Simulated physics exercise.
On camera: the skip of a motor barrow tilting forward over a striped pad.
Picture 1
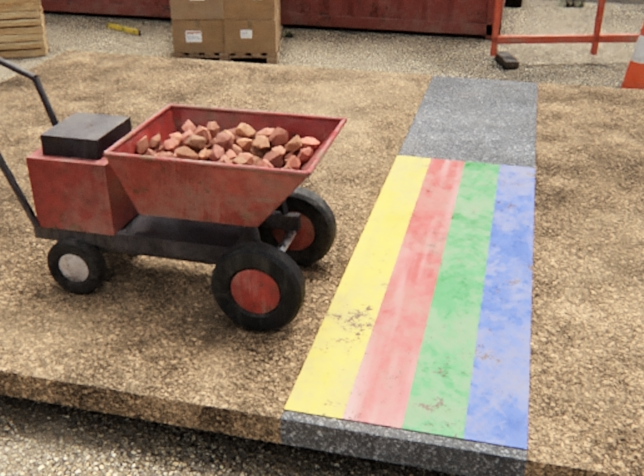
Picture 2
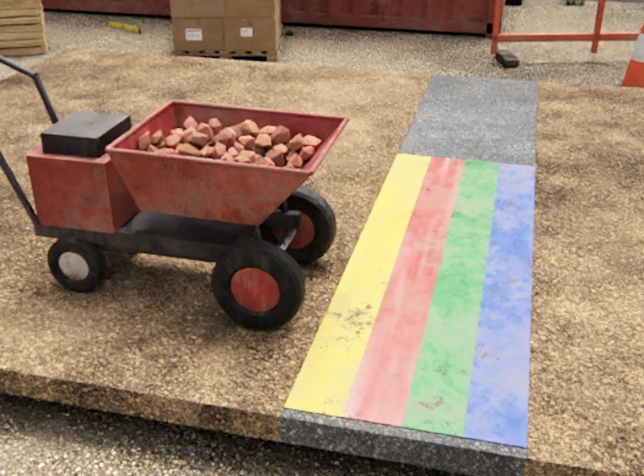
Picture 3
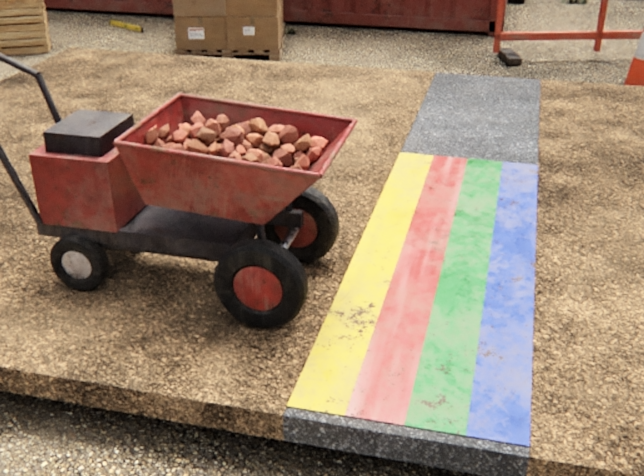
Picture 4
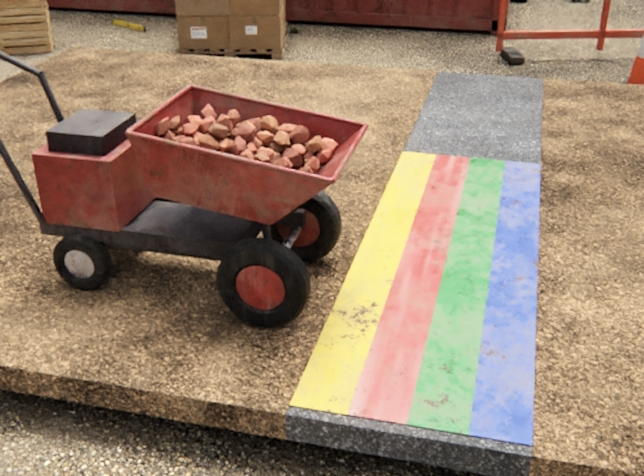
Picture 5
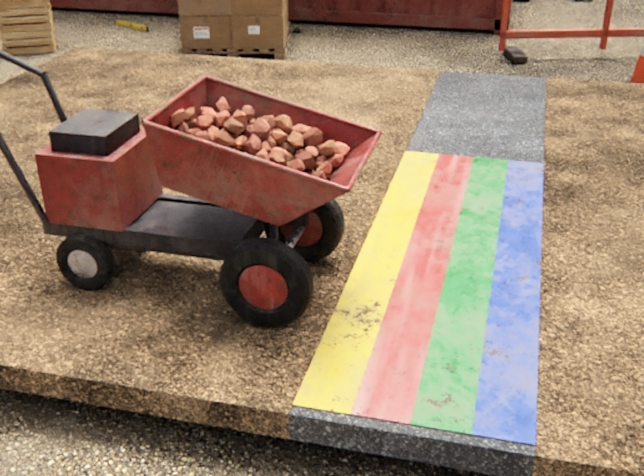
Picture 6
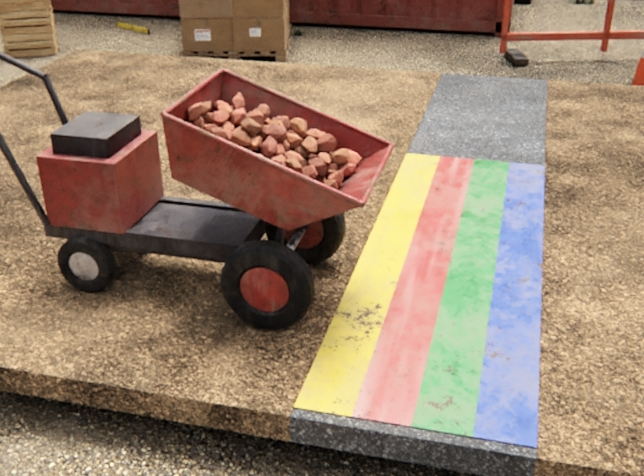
The video shows a red motor barrow loaded with reddish rubble beside a pad striped yellow, red, green and blue. Its skip starts level, then gradually tilts forward to the right, its rear rising off the dark chassis.
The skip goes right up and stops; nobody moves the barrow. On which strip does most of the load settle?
Most lies over the green band.
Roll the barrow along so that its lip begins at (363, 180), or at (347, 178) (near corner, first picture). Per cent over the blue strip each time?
About 30 and 30 per cent.
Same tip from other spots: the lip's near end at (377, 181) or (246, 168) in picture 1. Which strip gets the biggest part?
In turn: The blue one; red.
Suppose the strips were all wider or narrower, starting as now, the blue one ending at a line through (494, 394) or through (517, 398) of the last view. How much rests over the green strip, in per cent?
About 30 and 30 per cent.
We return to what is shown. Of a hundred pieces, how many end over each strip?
Yellow strip: 0 %, red strip: 10 %, green strip: 35 %, blue strip: 15 %.
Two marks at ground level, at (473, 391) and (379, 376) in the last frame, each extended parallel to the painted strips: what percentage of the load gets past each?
The first gives 30 %, the second 70 %.
Just after the last frame, skip tipped steeply; every one in the skip.
A moment on, skip tipped right over; the larger part in the skip; about a tenth over the red strip; about a tenth over the green strip; just a few over the blue strip; just a few falling.
Further on, skip tipped right over; roughly a quarter in the skip; about a tenth over the red strip; roughly a third over the green strip; about a tenth over the blue strip; about a tenth off the paint.
When it is over, skip tipped right over; roughly a quarter in the skip; just a few over the yellow strip; about a tenth over the red strip; roughly a third over the green strip; roughly a quarter over the blue strip; about a tenth off the paint.
